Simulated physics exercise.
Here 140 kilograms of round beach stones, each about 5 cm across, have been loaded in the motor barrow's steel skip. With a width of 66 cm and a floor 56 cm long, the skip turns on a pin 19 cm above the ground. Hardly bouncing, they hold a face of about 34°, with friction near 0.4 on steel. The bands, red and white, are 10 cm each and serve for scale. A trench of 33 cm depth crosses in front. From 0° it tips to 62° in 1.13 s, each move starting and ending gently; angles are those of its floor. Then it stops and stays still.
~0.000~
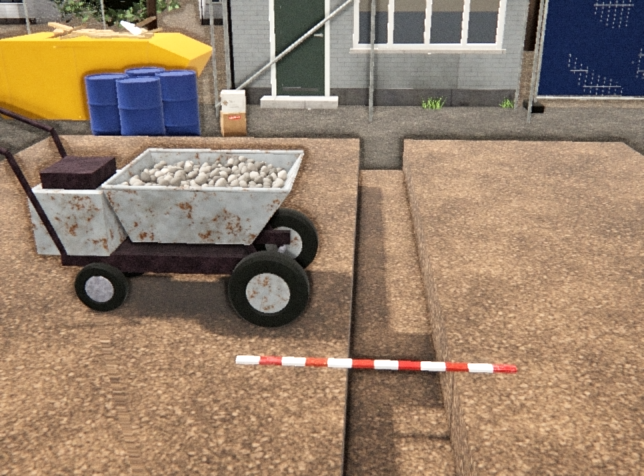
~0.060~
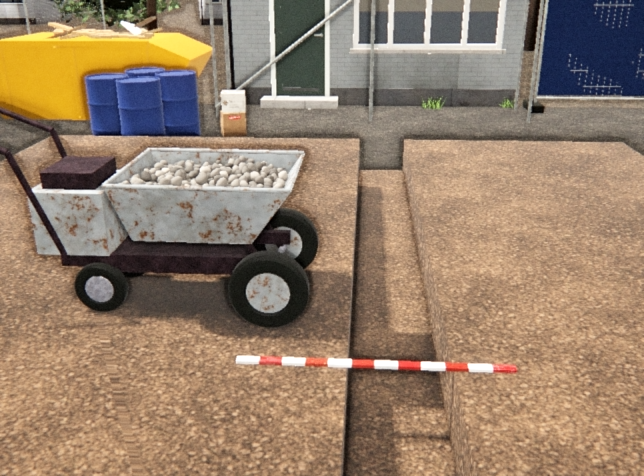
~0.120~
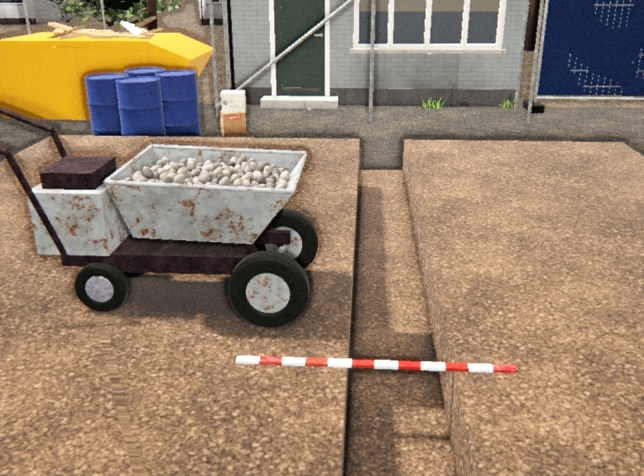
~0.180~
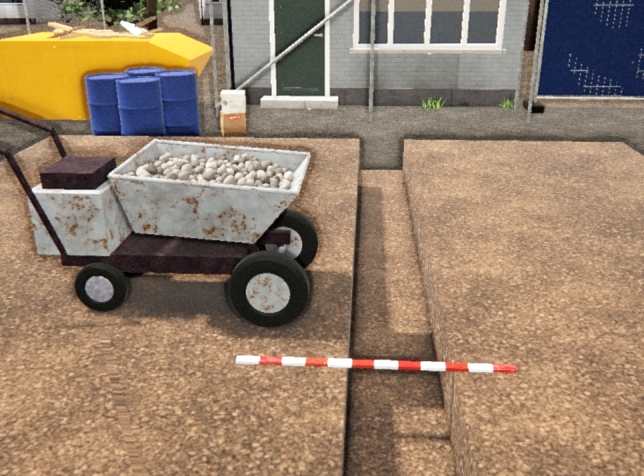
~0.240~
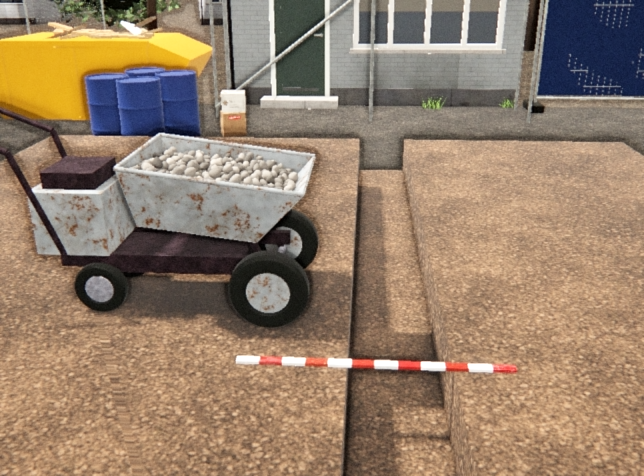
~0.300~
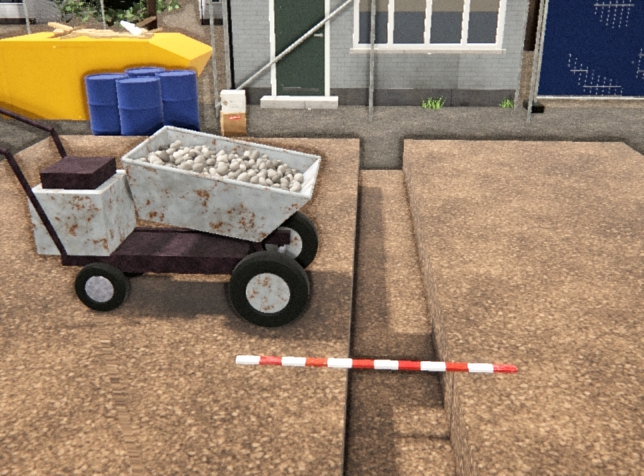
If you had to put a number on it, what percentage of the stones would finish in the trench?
I'd put it at about 75 percent.
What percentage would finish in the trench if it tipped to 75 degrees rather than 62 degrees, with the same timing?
Share in trench: Approx. 80%.
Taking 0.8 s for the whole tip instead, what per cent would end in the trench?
Roughly 65 per cent.
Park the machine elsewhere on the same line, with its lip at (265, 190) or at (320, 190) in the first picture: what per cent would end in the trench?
Near 90 then near 55 percent.
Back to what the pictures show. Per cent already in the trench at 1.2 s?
25 per cent or so by then.
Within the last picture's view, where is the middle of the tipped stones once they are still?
The stones end up centred near (406, 346).
After 0.9 s the floor is at 52°; 100 % in the skip; the foremost stones are at (364, 226).
After 1.2 s the floor is at 62°; 73 % in the skip, 26 % in the trench, 1 % past the trench; the foremost stones are at (459, 304).
After 1.6 s the floor is at 62°; 42 % in the skip, 45 % in the trench, 13 % past the trench; the foremost stones are at (545, 309).
After 3.5 s the floor is at 62°; 11 % in the skip, 75 % in the trench, 14 % past the trench; the foremost stones are at (618, 299).
